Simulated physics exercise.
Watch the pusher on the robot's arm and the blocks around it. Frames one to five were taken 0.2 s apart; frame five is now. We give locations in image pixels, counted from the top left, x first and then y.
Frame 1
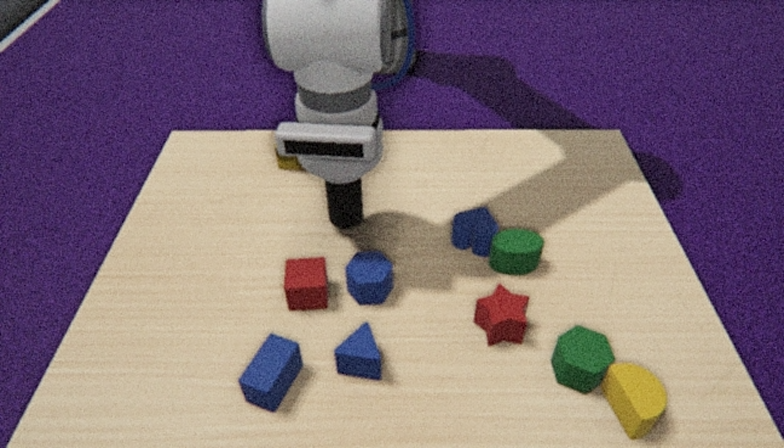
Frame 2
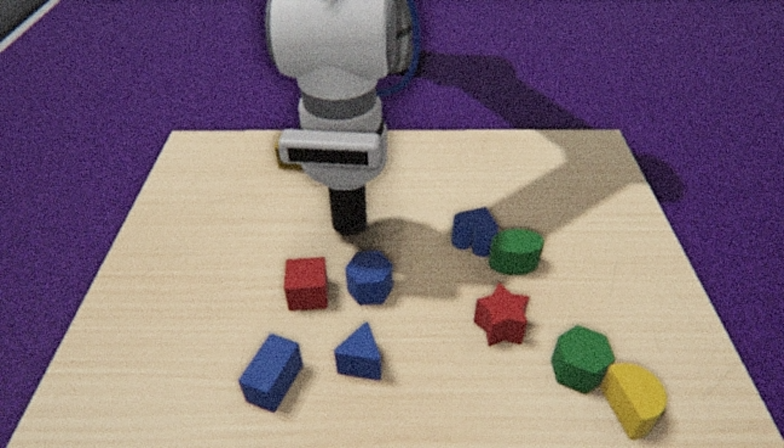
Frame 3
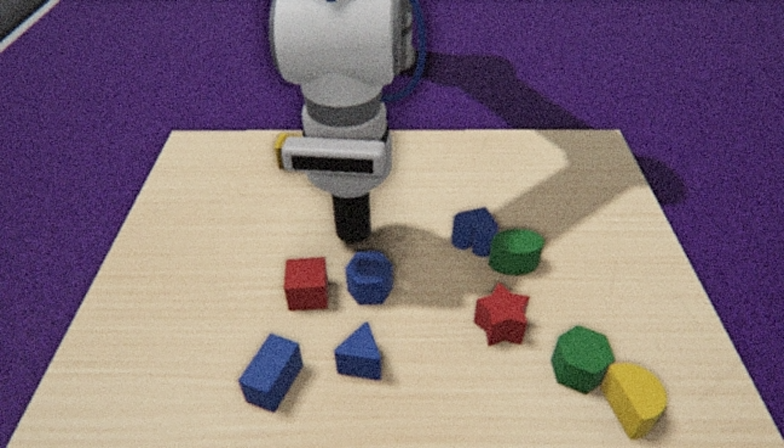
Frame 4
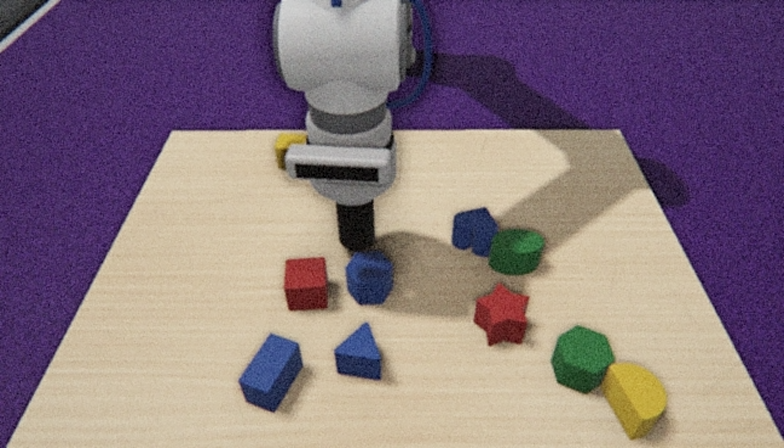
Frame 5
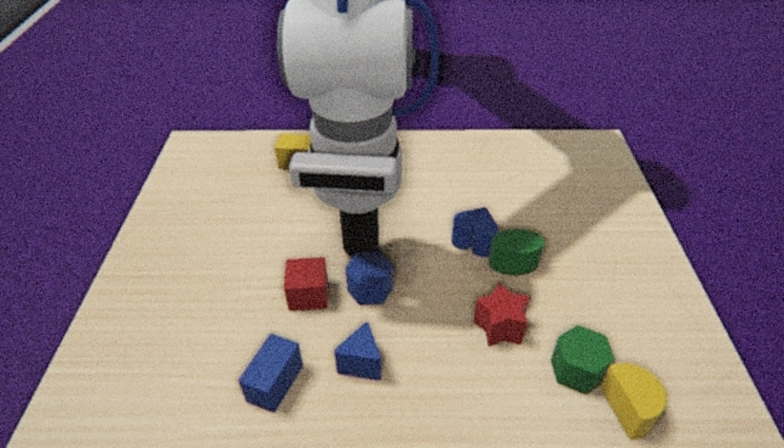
On a pale wooden tabletop against a purple background, seen from above and in front, a white and grey robot arm holds a black pusher. Red, blue and green blocks sit around the middle, with a yellow one at lower right and another partly hidden behind the arm. The arm moves the pusher a short way towards the viewer and slightly right, near the blue hexagon, while the blocks and camera stay still.
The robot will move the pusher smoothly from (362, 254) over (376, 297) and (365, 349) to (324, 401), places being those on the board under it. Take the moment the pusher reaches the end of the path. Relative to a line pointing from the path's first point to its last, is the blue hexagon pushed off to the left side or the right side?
It will end up to the left.
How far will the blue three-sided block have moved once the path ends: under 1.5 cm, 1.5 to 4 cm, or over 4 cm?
Net shift: Above 4 cm.
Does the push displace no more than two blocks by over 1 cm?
I'd say yes.
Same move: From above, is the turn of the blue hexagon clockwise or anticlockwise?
Bird's-eye view: Counterclockwise.
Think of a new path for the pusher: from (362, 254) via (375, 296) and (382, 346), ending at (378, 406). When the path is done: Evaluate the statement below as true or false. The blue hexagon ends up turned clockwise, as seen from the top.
That is false.
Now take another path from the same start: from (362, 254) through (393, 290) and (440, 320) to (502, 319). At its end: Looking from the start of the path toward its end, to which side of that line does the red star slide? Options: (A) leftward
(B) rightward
A
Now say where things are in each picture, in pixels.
In the first picture, tip of the pusher at (346, 217), middles of tops, blue oblong at (269, 361), blue three-sided block at (360, 343), blue hexagon at (369, 266).
In the second picture, pusher at (350, 224), nothing pushed.
In the third picture, pusher at (353, 231), nothing pushed.
In the fourth picture, pusher at (357, 238), nothing pushed.
In the fifth picture, pusher at (361, 246), blue oblong at (269, 361), blue three-sided block at (360, 343), blue hexagon at (369, 266).
What follows on the original path. One third of the way, pusher at (376, 289); blue three-sided block at (359, 348); blue hexagon at (382, 308).
Two thirds of the way, pusher at (364, 340); blue three-sided block at (355, 377), turned 105° clockwise; blue hexagon at (392, 358), turned 45° anticlockwise.
At the end, pusher at (323, 393); blue oblong unmoved; blue three-sided block at (347, 409), turned 30° clockwise; blue hexagon at (394, 364), turned 55° anticlockwise.
